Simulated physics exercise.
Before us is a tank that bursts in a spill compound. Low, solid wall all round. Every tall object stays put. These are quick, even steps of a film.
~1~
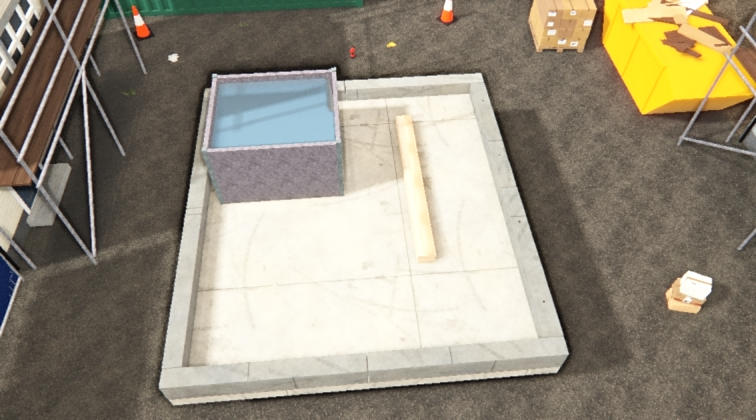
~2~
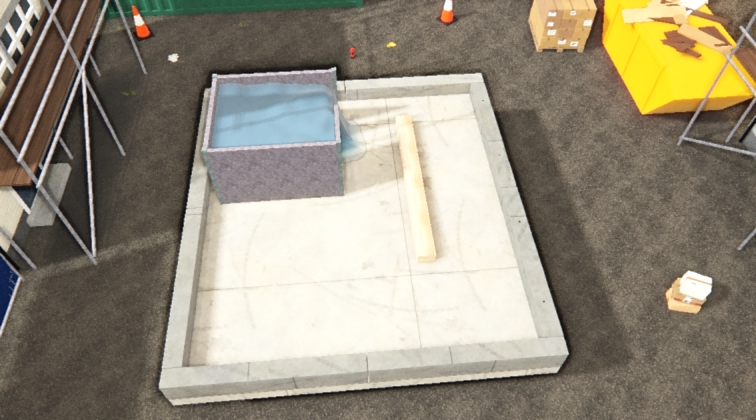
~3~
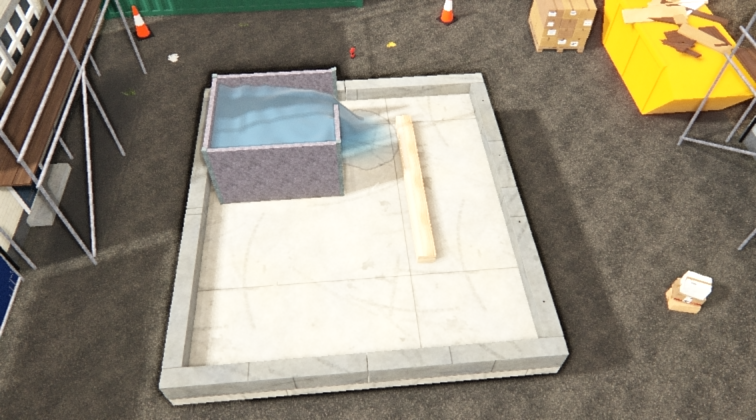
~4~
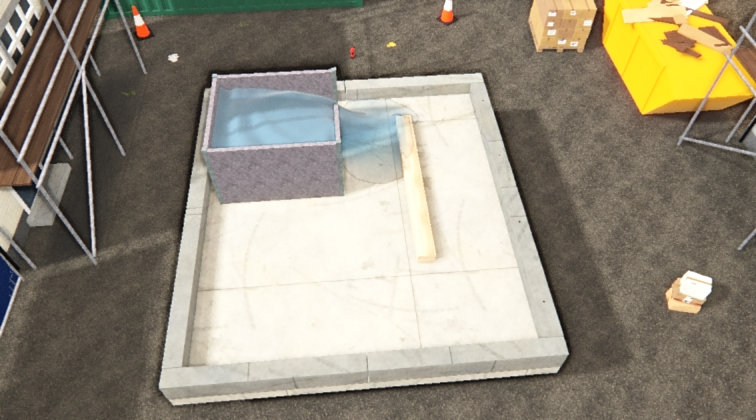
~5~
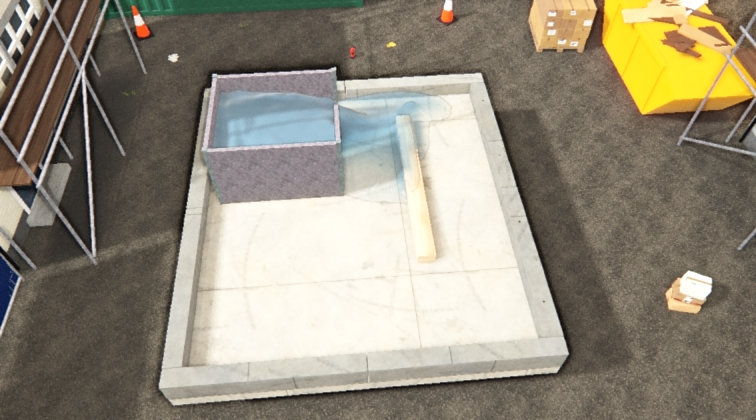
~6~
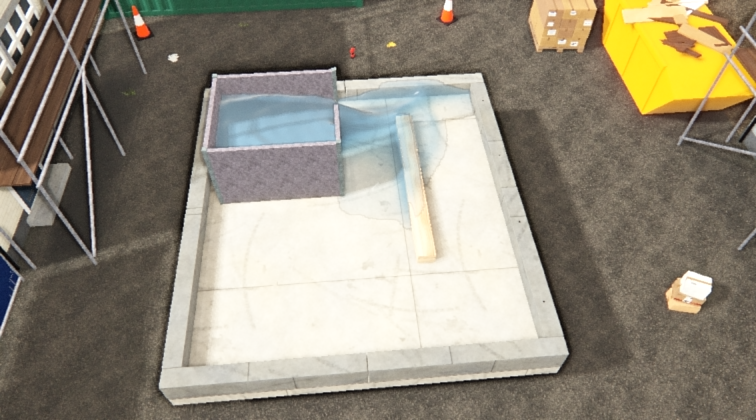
Water pouring from the right side of a raised square tank, spreading around a wooden beam across a walled pale floor.
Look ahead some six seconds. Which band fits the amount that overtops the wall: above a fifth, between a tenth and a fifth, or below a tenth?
Moderate, tenth to fifth.
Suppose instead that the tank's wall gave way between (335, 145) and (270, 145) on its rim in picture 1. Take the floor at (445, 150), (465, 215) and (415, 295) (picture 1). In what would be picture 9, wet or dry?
First point bare, second point bare, third point swamped.
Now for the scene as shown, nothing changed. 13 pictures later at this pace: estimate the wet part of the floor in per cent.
My guess is around 75 in a hundred.
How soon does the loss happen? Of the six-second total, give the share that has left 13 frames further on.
Approximately 80 %.
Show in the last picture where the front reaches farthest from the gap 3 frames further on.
I'd say around (417, 303).
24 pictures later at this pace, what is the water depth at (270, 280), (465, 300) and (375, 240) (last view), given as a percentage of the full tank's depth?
Going place by place: 2 %, 16 % and 2 %.
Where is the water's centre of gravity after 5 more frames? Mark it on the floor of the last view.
I'd put it at around (337, 156).
A moment on, water covers 35 % of the floor; the low wall has let 1 % over.
Next, water covers 50 % of the floor; the low wall has let 2 % over.
Then, water covers 65 % of the floor; the low wall has let 11 % over.
Later, water covers 75 % of the floor; the low wall has let 13 % over.
In the end, water covers 80 % of the floor; the low wall has let 13 % over.
